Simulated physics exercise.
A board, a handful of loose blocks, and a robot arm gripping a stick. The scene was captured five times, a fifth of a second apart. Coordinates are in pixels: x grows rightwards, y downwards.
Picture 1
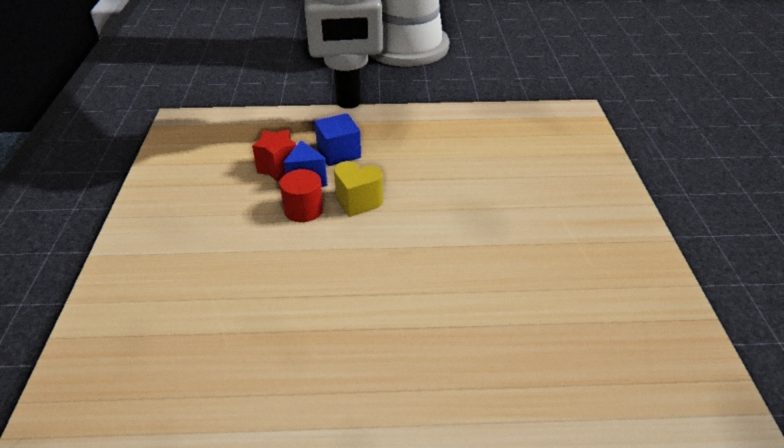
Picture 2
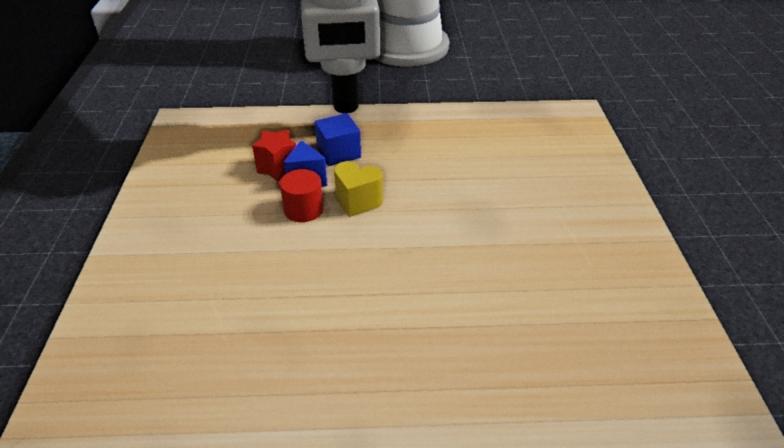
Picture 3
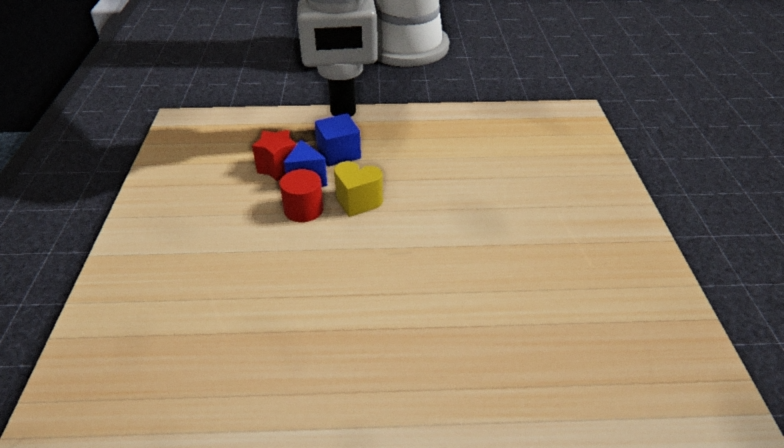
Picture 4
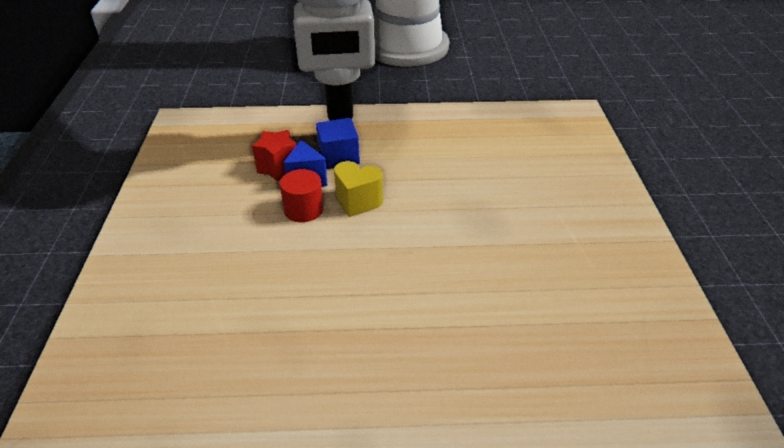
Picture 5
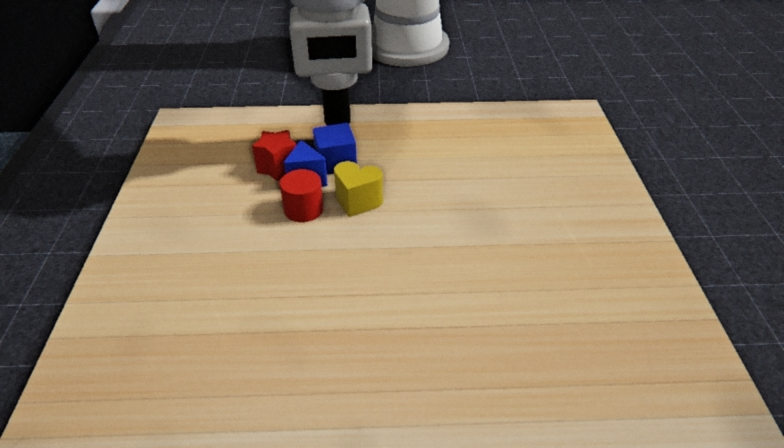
Robot arm easing a dark stick toward clustered red, blue and yellow blocks, nudging the blue cube slightly while the others stay still.
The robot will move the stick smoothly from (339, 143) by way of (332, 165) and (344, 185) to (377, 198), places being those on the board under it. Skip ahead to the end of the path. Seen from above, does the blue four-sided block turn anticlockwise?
Final answer: No.
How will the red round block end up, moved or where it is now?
It's moved.
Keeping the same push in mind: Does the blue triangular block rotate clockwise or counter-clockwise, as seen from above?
Looking down on the board, it turns clockwise.
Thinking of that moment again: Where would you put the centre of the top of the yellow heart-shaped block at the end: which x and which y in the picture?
It will likely be found at (364, 205).
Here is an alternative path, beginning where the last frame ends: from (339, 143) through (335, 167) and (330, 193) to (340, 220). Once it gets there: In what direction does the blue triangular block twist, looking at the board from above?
Spin direction: Clockwise.
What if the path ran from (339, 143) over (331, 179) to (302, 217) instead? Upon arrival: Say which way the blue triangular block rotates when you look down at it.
It goes clockwise.
The first path, step by step. One third of the way, stick (330, 145); blue triangular block (296, 159), turned 25° clockwise; blue four-sided block (329, 157); yellow heart-shaped block (358, 178), turned 10° anticlockwise.
Two thirds of the way, stick (342, 164); red round block (290, 193); blue triangular block (294, 160), turned 30° clockwise; blue four-sided block (335, 179), turned 20° clockwise; yellow heart-shaped block (362, 197), turned 70° anticlockwise.
At the end, stick (376, 177); red round block (290, 193); blue triangular block (294, 160), turned 30° clockwise; blue four-sided block (341, 184), turned 45° clockwise; yellow heart-shaped block (364, 205), turned 70° anticlockwise.
